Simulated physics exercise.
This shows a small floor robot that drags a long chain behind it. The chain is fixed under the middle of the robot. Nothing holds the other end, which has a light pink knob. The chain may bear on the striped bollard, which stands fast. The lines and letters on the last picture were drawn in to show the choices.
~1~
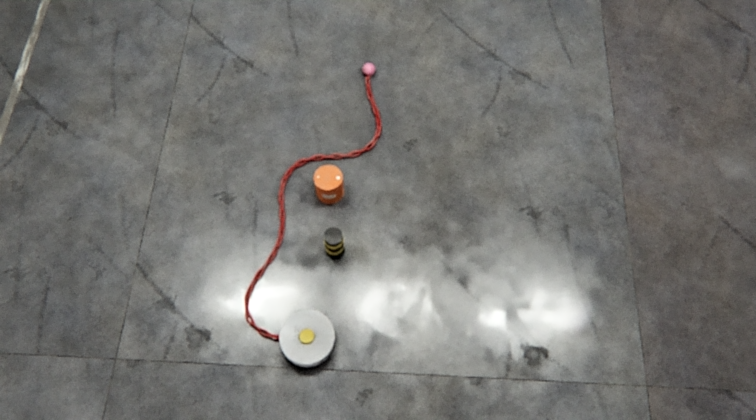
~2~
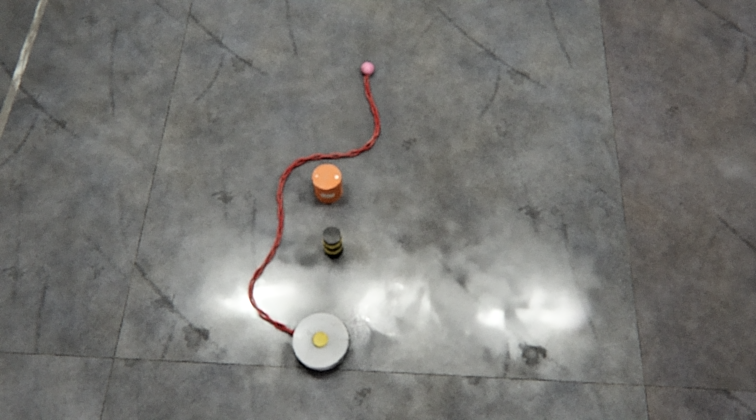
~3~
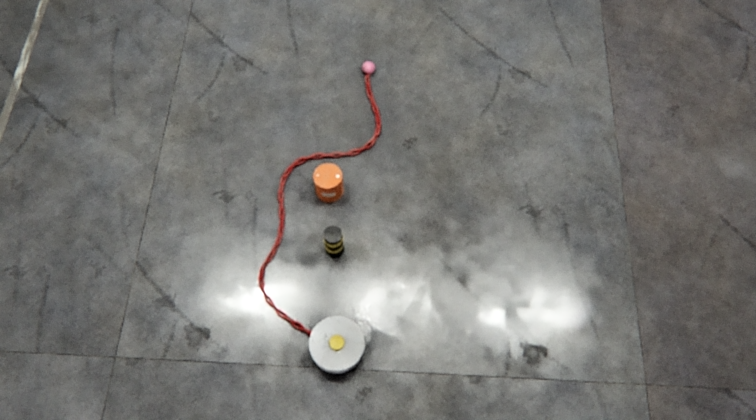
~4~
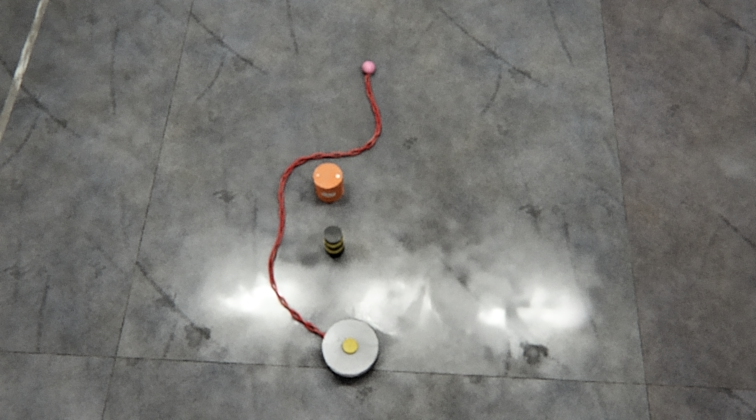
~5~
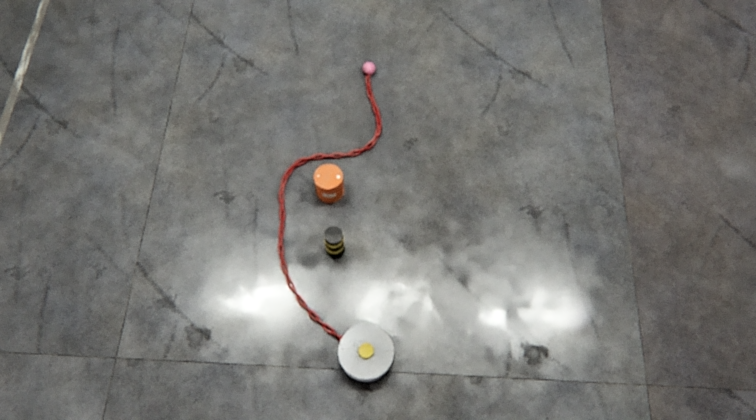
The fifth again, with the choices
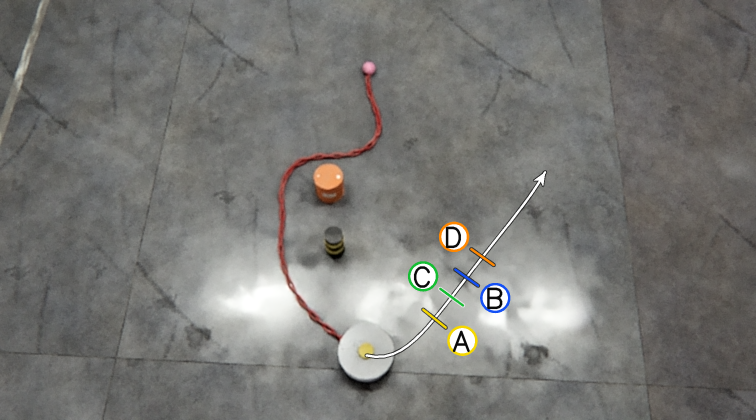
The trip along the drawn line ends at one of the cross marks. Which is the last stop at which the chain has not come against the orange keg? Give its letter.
All is well up to D.
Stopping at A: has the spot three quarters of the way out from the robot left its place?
By then, no.
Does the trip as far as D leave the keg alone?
Yes.
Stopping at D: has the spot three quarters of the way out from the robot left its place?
No.
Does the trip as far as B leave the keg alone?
Yes.
On the marked copy, A at (435, 319); B at (467, 278); C at (452, 297); D at (483, 257); the route from (366, 355) via (474, 268) to (545, 172).
With D. Early on, robot (419, 334), middle of the chain (291, 192), free end (369, 68).
Further on, robot (455, 291), middle of the chain (295, 195), free end (369, 68).
At the end, robot (484, 254), middle of the chain (310, 205), free end (369, 68); only the bollard has been touched, if anything.
As for the rest, A is safe but short; B is safe but short; C is safe but short.
